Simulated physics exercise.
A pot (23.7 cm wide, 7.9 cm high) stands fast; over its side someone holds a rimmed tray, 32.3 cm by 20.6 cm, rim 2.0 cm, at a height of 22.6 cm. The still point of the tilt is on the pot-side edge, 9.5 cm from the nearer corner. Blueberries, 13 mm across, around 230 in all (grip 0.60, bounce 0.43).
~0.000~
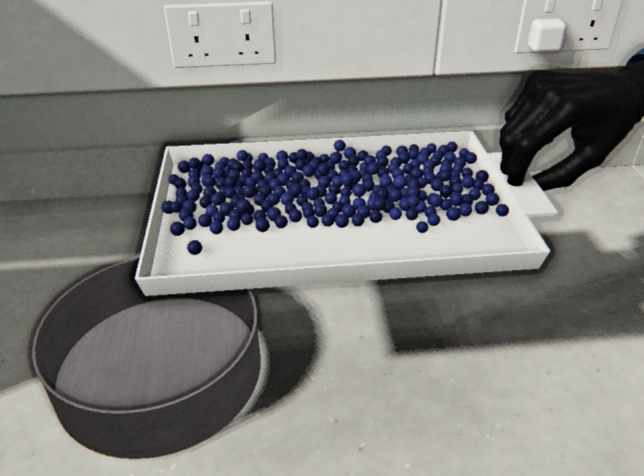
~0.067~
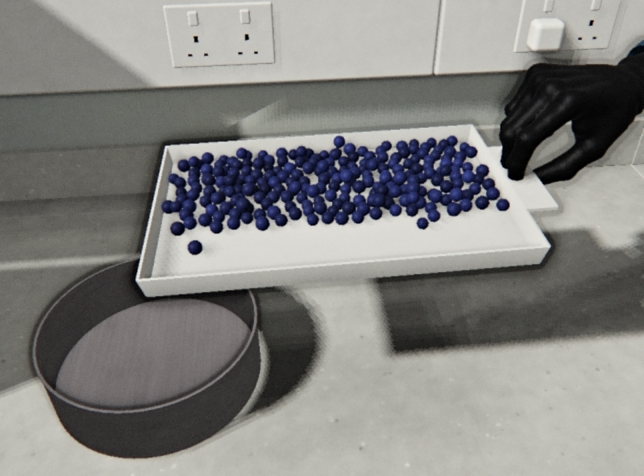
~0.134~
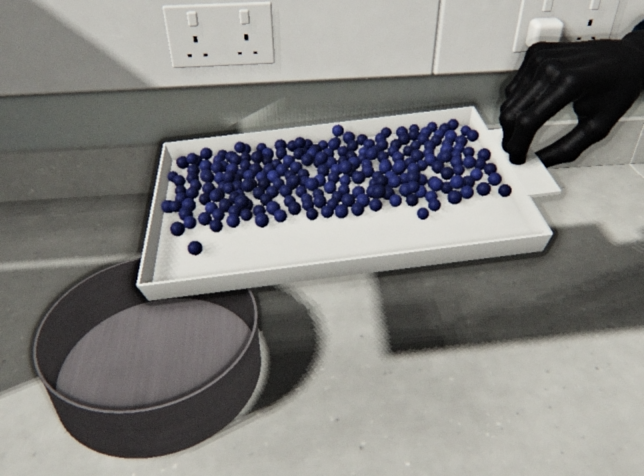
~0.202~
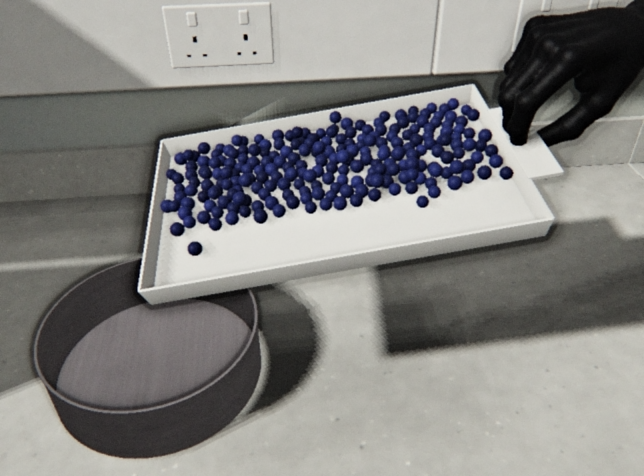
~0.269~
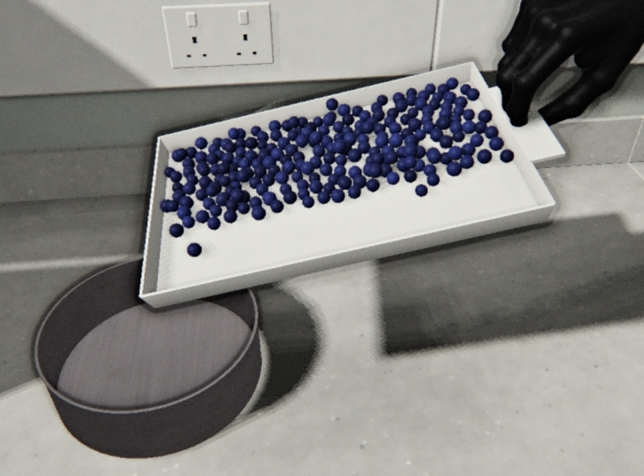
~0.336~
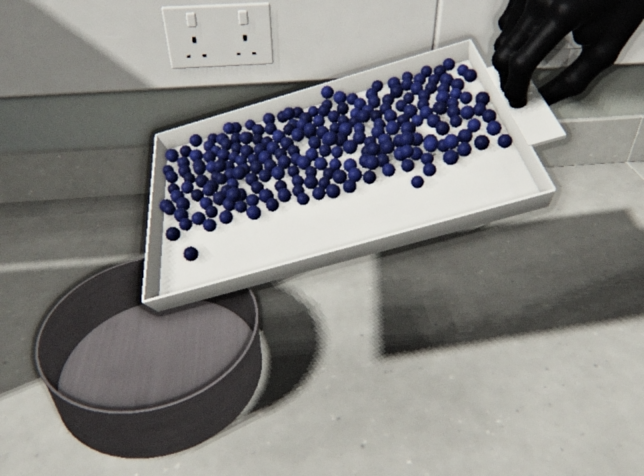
On a pale countertop below wall sockets, a black-gloved hand holds a white rimmed tray of small dark blue balls beside a round dark pot, then raises the tray's right end, tilting it toward the pot on the left.
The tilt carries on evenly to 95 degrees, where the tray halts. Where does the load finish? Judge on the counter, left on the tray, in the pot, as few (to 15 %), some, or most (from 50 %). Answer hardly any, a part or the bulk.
Counter: The bulk, tray: Hardly any, pot: A part.
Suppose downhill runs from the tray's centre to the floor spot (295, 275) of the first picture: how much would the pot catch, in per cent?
Some 25 per cent.
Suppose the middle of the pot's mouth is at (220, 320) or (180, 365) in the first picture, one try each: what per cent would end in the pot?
Some 35 and 95 per cent.
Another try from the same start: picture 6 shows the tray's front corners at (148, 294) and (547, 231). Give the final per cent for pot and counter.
Pot 25, counter 75.
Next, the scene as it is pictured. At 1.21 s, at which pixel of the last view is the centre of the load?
At about (183, 210).
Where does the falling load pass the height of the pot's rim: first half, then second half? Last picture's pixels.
First near (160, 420), later near (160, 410).
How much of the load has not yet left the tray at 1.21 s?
Some 90 per cent of the load.
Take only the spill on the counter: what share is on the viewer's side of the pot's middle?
Some 100 per cent.
After 0.86 s, tilt 55 degrees; the tray holds 100 %, the pot 0 %.
After 1.21 s, tilt 79 degrees; the tray holds 90 %, the pot 0 %.
After 1.65 s, tilt 95 degrees; the tray holds 15 %, the pot 30 %.
In the end, at 2.7 s, counter 55 %, tray 0 %, pot 40 %.
